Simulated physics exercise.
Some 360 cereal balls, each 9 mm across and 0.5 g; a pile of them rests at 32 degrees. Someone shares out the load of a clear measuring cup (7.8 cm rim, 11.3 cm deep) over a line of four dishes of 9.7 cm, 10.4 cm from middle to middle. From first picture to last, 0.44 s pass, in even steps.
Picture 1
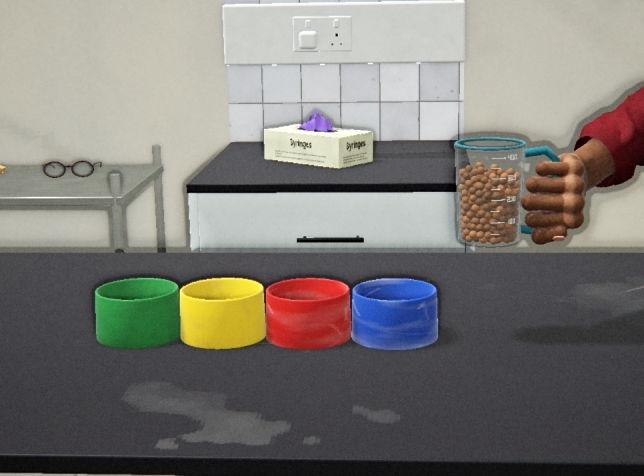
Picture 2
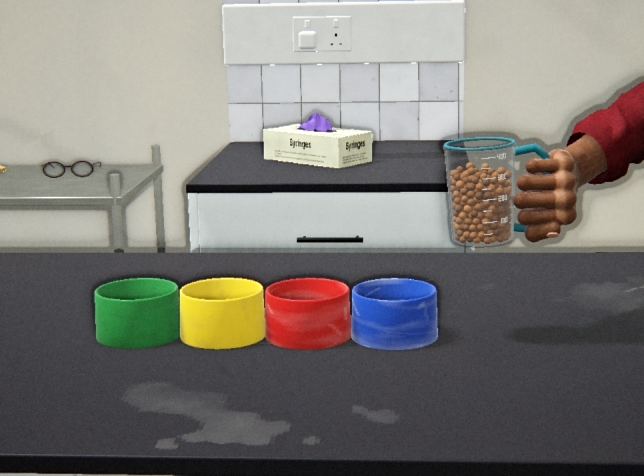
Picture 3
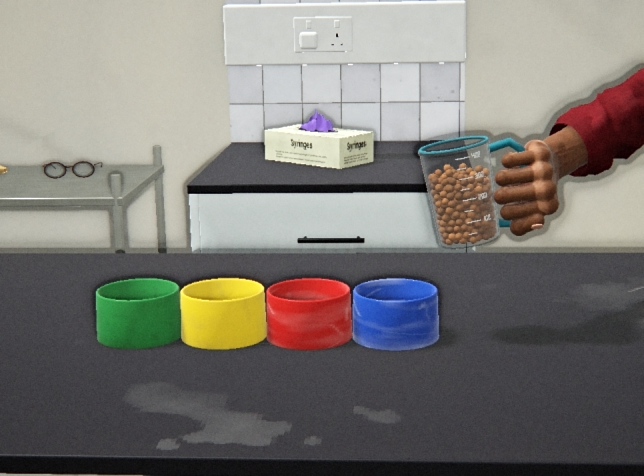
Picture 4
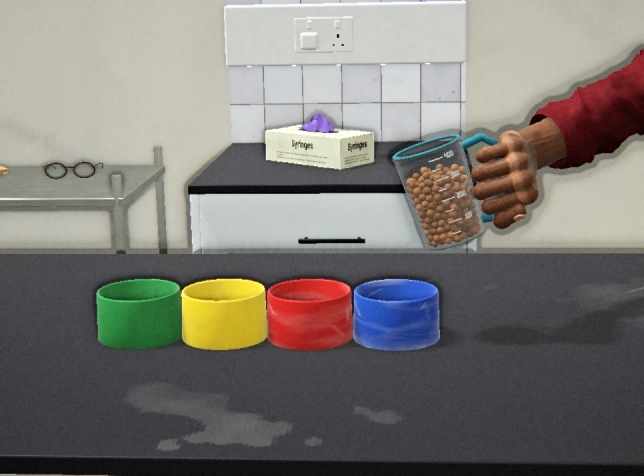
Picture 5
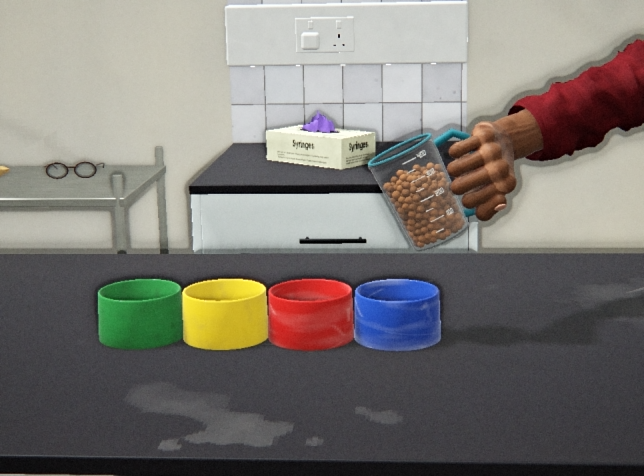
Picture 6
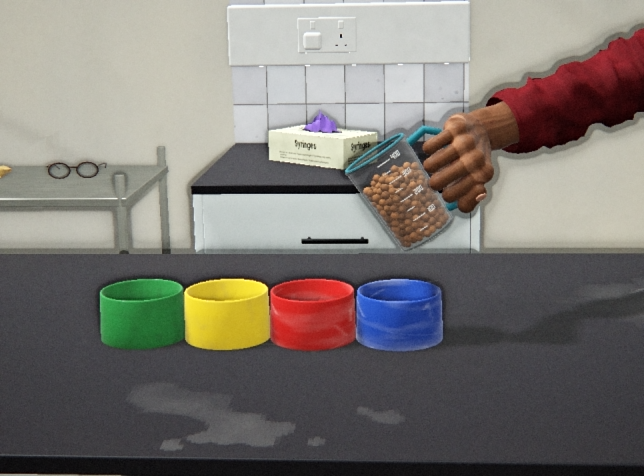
At the start, a hand in a red sleeve holds a clear measuring cup of small brown balls upright, right of a row of green, yellow, red and blue dishes. The hand moves the cup left, tilting it steadily further leftward, until it is slanted above the blue dish, the balls still inside.
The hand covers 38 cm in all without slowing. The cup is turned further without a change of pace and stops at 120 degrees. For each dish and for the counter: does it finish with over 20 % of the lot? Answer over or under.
Red under, blue under, green over, yellow under, counter over.
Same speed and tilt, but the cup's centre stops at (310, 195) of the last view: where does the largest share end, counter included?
Most goes to: Yellow.
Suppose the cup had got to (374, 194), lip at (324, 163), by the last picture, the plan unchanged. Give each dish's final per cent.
Red 0; blue 0; green 80; yellow 0.
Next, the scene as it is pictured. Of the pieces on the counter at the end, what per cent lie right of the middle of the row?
About 0 per cent.
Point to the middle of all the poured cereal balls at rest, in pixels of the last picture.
At about (120, 328).
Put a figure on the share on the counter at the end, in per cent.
Roughly 40 per cent.
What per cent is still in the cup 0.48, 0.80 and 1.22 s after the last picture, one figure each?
In turn: 100, 100, 10.
Then, 0.48 s after the last picture, tilt 74 degrees; cup holds 100 %.
Then, 0.80 s after the last picture, tilt 102 degrees; cup holds 100 %.
Then, 1.22 s after the last picture, tilt 120 degrees; cup holds 10 %, green 50 %.
In the end, red 0 %, blue 0 %, green 60 %, yellow 0 %, counter 40 %.
